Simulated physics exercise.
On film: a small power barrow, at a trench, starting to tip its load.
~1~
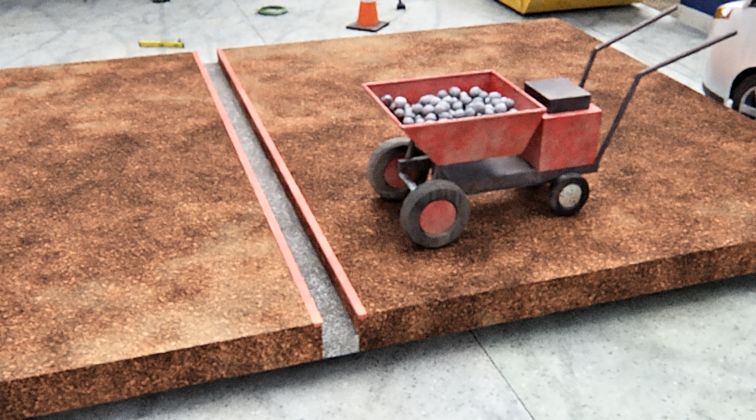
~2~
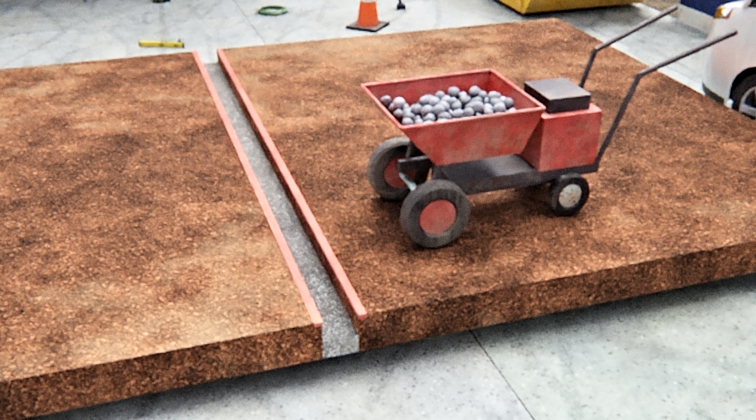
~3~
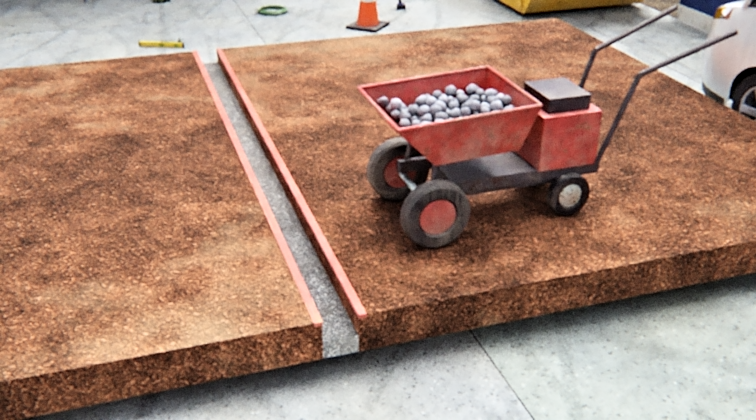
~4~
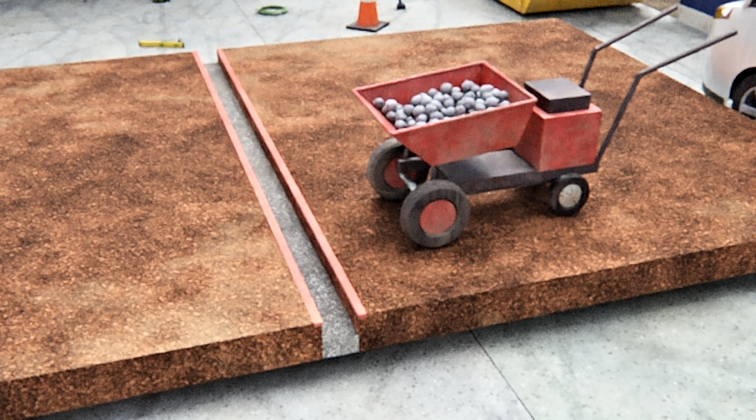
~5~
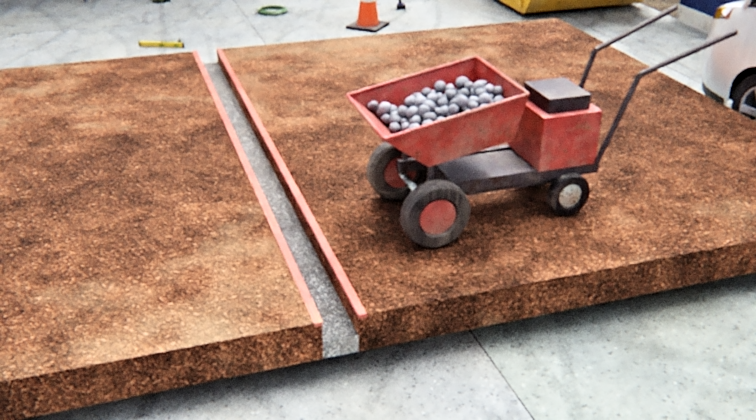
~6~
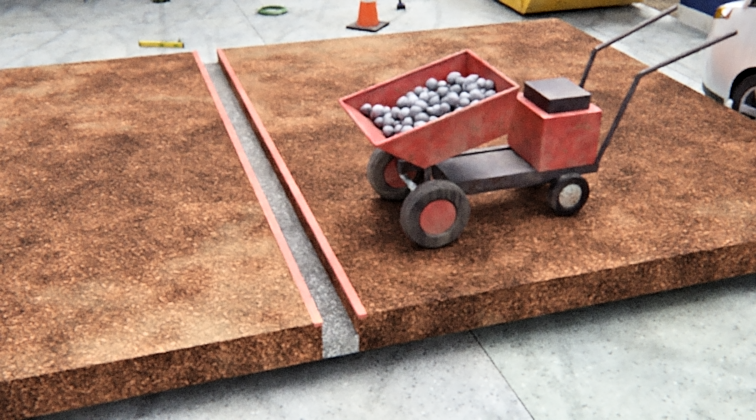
In a workshop-like space with a pale floor, seen from above at an angle, a low brown platform is crossed by a narrow grey trench with reddish edges. To its right stands a small red barrow with dark wheels, its skip heaped with round grey cobbles. The skip slowly tilts forward to the left, its load still inside, while the wheels and camera stay still.
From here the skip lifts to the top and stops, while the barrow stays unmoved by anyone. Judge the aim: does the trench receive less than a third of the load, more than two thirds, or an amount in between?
My guess is the trench keeps one to two thirds of it.
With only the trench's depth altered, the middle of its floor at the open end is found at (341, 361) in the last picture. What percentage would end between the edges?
Roughly 70 in a hundred.
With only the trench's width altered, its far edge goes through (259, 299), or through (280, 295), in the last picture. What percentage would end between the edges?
About 90 and 70 per cent.
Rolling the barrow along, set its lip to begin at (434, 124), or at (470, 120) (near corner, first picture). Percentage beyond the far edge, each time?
About 10 % and about 0 %.
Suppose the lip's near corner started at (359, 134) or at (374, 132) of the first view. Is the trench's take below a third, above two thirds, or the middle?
Under a third; under a third.
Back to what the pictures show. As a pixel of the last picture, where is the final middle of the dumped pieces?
Resting centre, last frame: Roughly (290, 234).
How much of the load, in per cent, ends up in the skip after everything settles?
Result: Close to 25 per cent.
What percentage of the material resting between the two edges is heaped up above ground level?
About 35 %.
Just after the last frame, skip tipped steeply; every one in the skip.
A moment on, skip tipped right over; roughly two thirds in the skip; roughly a quarter in or heaped over the trench; about a tenth beyond it.
Further on, skip tipped right over; roughly a quarter in the skip; just a few short of the trench; roughly half in or heaped over the trench; roughly a third beyond it.
When it is over, skip tipped right over; roughly a quarter in the skip; just a few short of the trench; roughly half in or heaped over the trench; roughly a third beyond it.
